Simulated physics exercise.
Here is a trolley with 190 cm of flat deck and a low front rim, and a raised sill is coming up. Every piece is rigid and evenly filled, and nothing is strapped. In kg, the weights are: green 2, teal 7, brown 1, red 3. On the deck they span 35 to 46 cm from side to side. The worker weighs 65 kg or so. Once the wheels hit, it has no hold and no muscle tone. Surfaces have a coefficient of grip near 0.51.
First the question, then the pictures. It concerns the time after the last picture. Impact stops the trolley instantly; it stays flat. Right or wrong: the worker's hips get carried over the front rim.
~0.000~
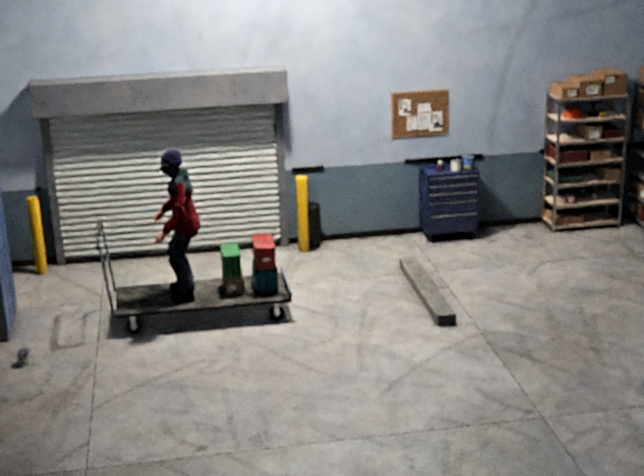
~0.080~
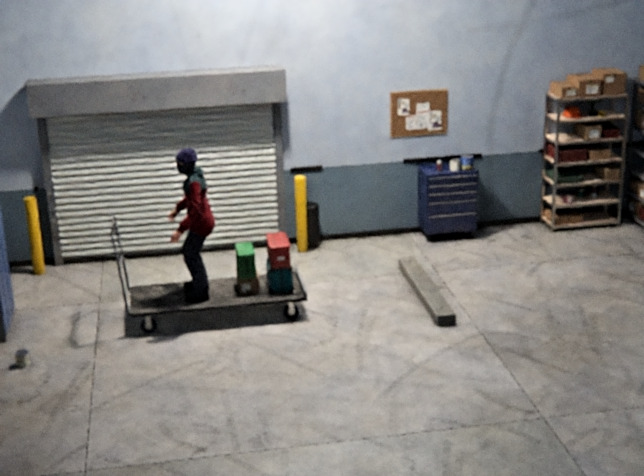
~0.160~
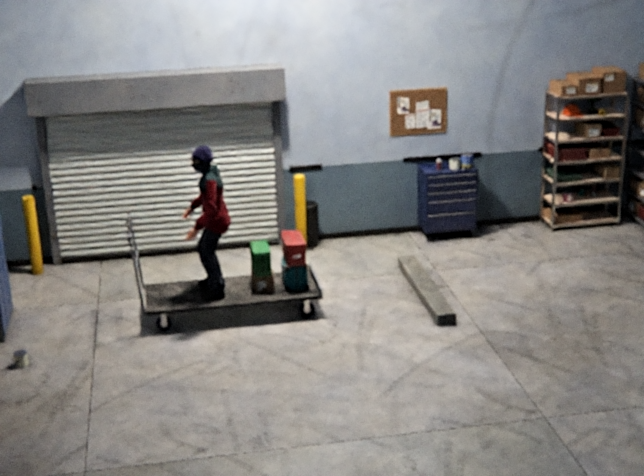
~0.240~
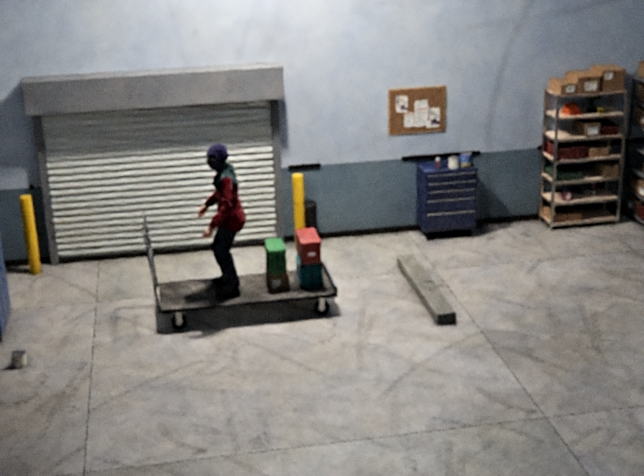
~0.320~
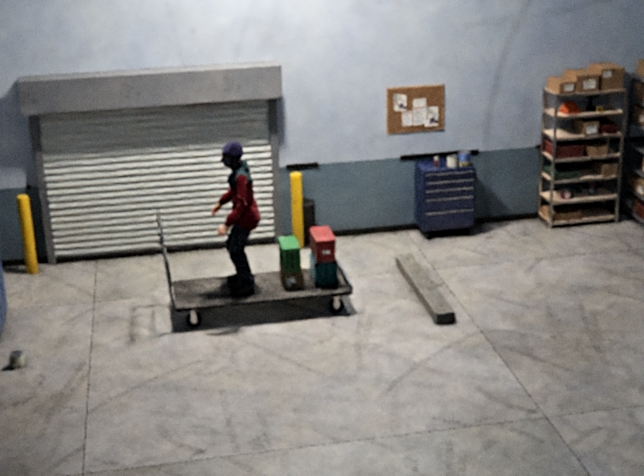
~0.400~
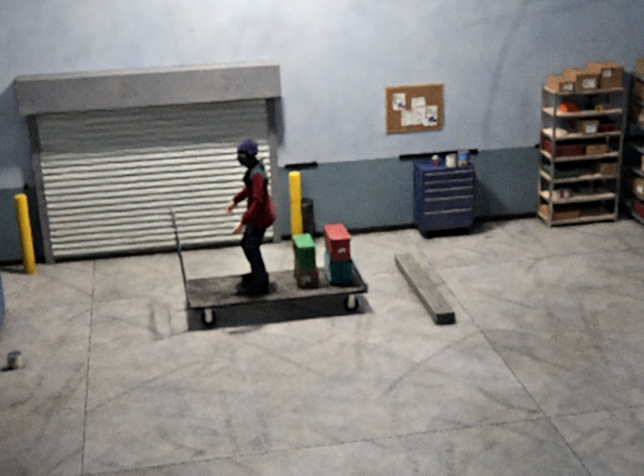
Wrong.
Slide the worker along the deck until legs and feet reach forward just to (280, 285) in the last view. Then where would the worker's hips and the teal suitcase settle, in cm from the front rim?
In that case the hips land 20 cm beyond the rim and the teal one 20 cm behind.
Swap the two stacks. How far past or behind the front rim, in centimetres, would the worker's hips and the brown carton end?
Result: Hips at 10 past, brown at 20 behind.
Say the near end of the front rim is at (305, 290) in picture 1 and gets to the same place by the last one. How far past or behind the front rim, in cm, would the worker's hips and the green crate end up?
In that run, the hips end up 100 cm back from the front rim and green ends up 80 cm back.
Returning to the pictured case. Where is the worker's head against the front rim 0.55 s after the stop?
Position: Approx. 30 cm behind the front rim.
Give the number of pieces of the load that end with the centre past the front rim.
Count: 1.
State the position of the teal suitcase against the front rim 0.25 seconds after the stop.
Roughly 15 cm behind it.
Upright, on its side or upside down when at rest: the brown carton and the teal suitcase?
At rest: Brown upright, teal upright.
The wheels strike at 0.72 s.
After 1.27 s the worker's hips are 48 cm behind the rim, near (380, 228) in the last picture's view.
After 1.72 s the worker's hips are 39 cm behind the rim, near (387, 223) in the last picture's view.
Final state at 2.9 s, past the rim, red tote; behind it, green crate, teal suitcase, brown carton and the worker's hips.
